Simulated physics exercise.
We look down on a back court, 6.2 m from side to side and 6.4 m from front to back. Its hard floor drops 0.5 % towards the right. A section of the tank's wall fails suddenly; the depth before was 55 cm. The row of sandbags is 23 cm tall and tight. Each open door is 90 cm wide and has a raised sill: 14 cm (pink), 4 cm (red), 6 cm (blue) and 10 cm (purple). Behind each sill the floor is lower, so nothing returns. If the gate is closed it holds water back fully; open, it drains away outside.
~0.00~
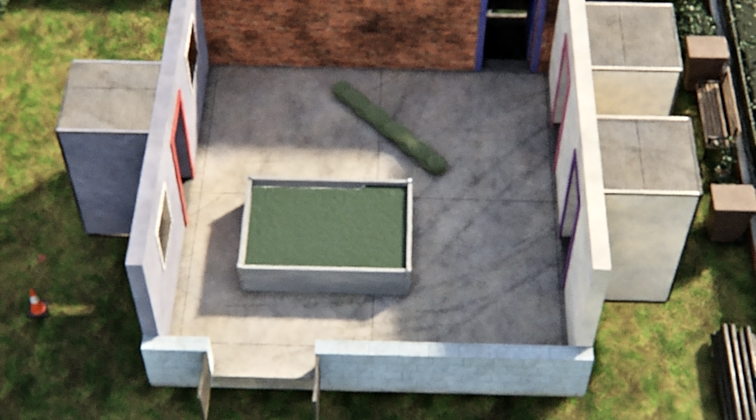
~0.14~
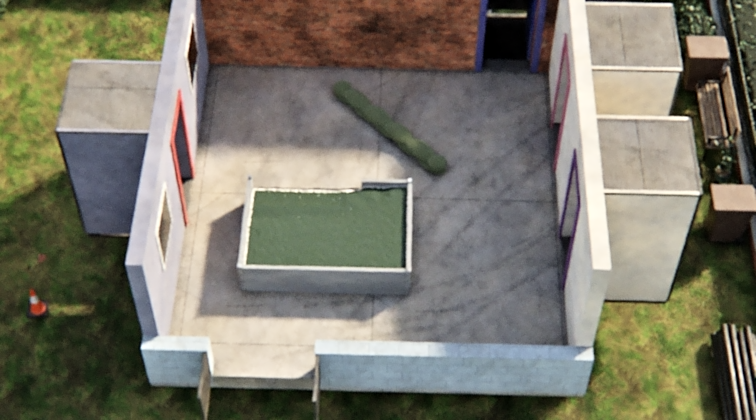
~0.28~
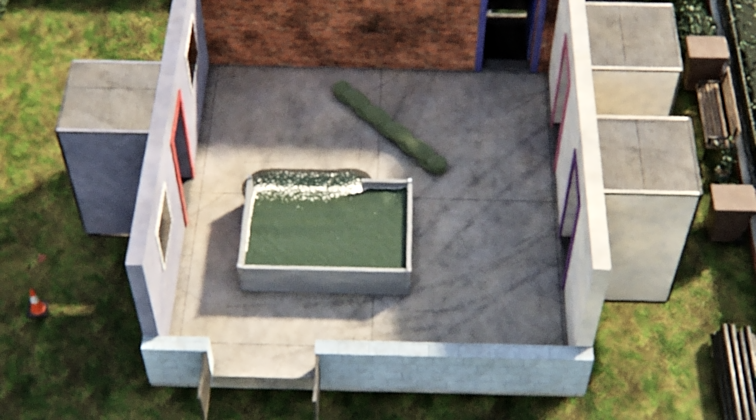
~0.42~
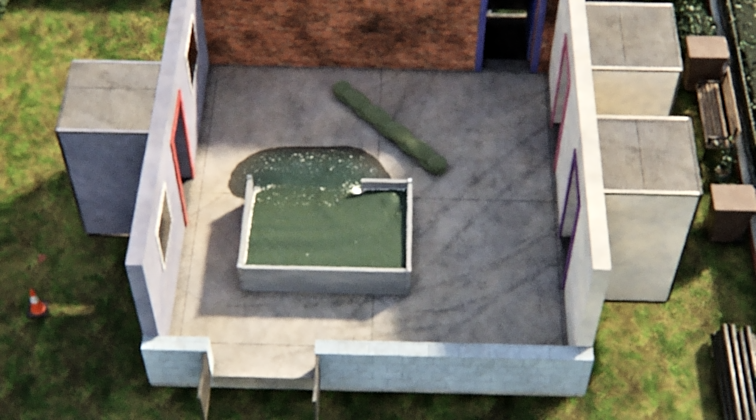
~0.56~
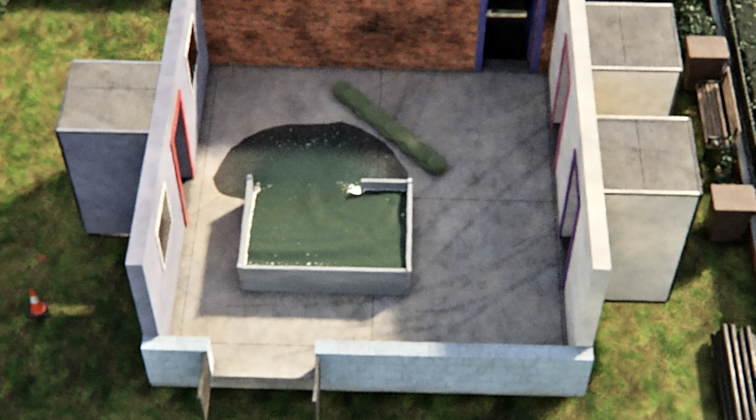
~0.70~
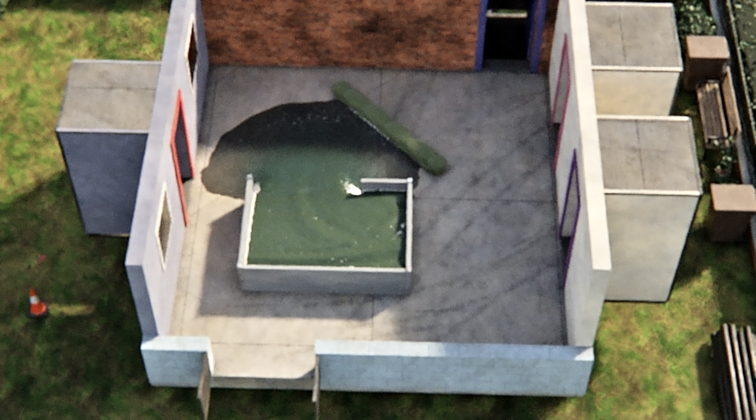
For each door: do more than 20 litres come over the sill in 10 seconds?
The water let in: At the pink door it stays under the limit; at the red door it exceeds the limit; at the blue door it stays under the limit; at the purple door it stays under the limit.
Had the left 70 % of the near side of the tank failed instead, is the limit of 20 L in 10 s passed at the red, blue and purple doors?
Then: Red under, blue not over, purple under.
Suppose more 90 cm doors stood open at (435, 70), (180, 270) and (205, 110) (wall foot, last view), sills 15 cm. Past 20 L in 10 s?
In turn: Under, under, past it.
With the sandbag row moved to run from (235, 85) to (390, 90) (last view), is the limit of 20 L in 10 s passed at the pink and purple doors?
Then: Pink under, purple not over.
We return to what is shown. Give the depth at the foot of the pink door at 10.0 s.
Roughly 6.5 cm deep.
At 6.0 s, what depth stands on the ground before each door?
Depths in cm: Pink 7, red 8, blue 5, purple 4.
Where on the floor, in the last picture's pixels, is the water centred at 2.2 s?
Near (306, 174).
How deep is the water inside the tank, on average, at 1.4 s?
Some 33 cm.
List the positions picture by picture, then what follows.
The first picture shows the tank at (327, 226) is whole and still, 55 cm deep.
In the second picture, water pours out on the tank's far side and has run 1.0 m, to a hidden place; typically 10 cm deep outside, 55 cm at the tank's back.
In the third picture, the front is at (368, 182), 1.1 m from the gap on the tank's far side; 1.3 m2 of floor is under water; 55 cm left at the back of the tank.
In the fourth picture, water pours out on the tank's far side and has run 1.4 m, to (372, 161); typically 9 cm deep outside, 55 cm at the tank's back.
In the fifth picture, the front is at (353, 129), 1.8 m from the gap on the tank's far side; 4.1 m2 of floor is under water; 51 cm left at the back of the tank.
In the sixth picture, the front is at (341, 104), 2.3 m from the gap on the tank's far side; 5.6 m2 of floor is under water; 46 cm left at the back of the tank.
After 1.4 s water covers 25 % of the floor and is deepest (41 cm) near (298, 69); pink door not reached, red door not reached, blue door not reached, purple door not reached.
After 2.2 s water covers 30 % of the floor and is deepest (52 cm) near (220, 67); pink door not reached, red door not reached, blue door not reached, purple door not reached.
After 3.5 s water covers 45 % of the floor and is deepest (28 cm) near (209, 74); pink door not reached, red door 3 cm at the sill, 0 L in, blue door 2 cm at the sill, 0 L in, purple door not reached.
After 6.0 s water covers 75 % of the floor and is deepest (18 cm) near (167, 361); pink door 7 cm at the sill, 0 L in, red door 8 cm at the sill, 26 L in, blue door 5 cm at the sill, 1 L in, purple door 4 cm at the sill, 0 L in.
After 10.0 s water covers 90 % of the floor and is deepest (11 cm) near (401, 299); pink door 6 cm at the sill, 0 L in, red door 6 cm at the sill, 57 L in, blue door 5 cm at the sill, 3 L in, purple door 5 cm at the sill, 2 L in.
